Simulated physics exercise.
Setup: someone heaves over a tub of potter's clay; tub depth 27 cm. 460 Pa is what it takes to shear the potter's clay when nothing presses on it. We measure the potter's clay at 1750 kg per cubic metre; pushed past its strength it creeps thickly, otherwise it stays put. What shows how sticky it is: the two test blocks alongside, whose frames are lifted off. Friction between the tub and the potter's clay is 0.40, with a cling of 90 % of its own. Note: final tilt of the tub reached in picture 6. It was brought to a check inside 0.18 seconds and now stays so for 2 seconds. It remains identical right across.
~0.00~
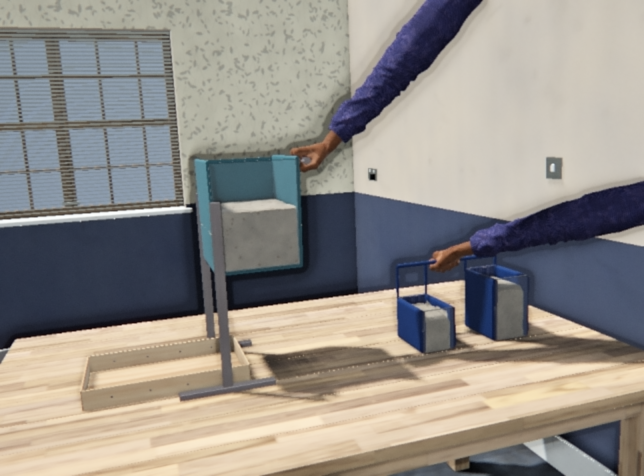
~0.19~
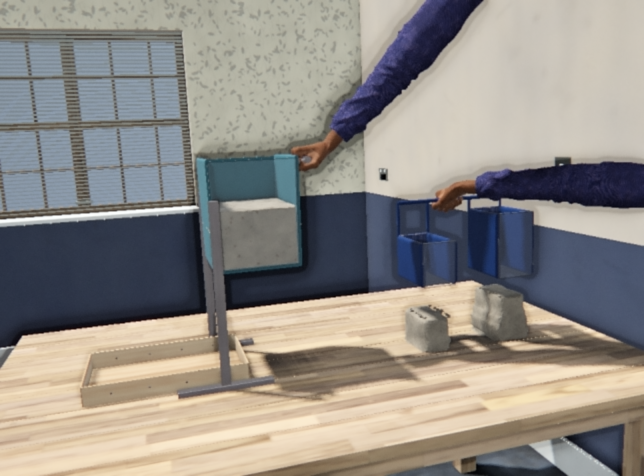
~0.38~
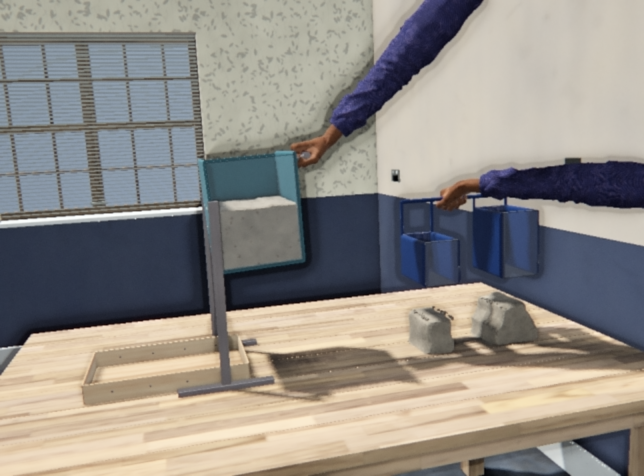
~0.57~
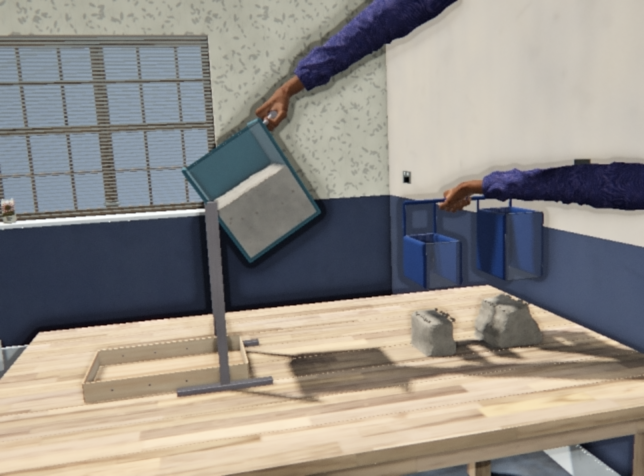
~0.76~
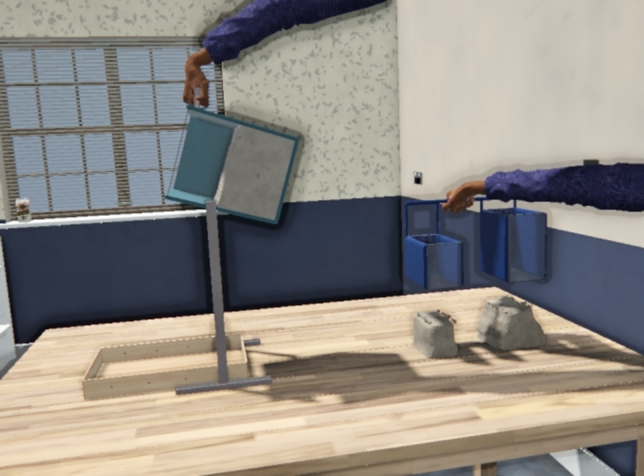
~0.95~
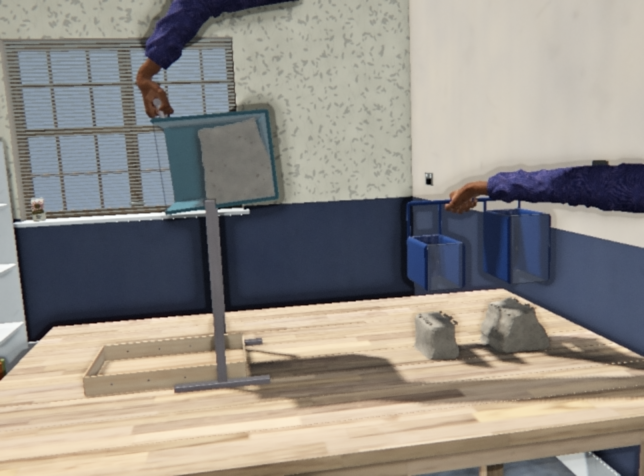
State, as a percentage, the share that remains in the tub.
78 %.
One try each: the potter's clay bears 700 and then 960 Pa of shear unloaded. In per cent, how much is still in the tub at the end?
In turn about 100 %, 100 %.
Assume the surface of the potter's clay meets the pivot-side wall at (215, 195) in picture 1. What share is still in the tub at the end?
65 %.
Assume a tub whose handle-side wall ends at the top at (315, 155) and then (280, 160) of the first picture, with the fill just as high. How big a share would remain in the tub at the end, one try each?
60 %, then 100 %.
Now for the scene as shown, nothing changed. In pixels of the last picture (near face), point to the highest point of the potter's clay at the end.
Around (252, 156).
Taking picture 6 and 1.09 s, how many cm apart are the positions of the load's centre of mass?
It has moved around 4 centimetres.
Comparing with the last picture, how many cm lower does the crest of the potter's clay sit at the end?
About 9 cm.
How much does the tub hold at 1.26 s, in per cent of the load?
Some 95 per cent.
After 1.09 s, the tub is at 94 degrees and holds 100 %.
After 1.26 s, the tub is at 94 degrees and holds 93 %.
After 1.43 s, the tub is at 94 degrees and holds 80 %.
After 1.60 s, the tub is at 94 degrees and holds 78 %.
After 2.95 s, the tub is at 94 degrees and holds 78 %.
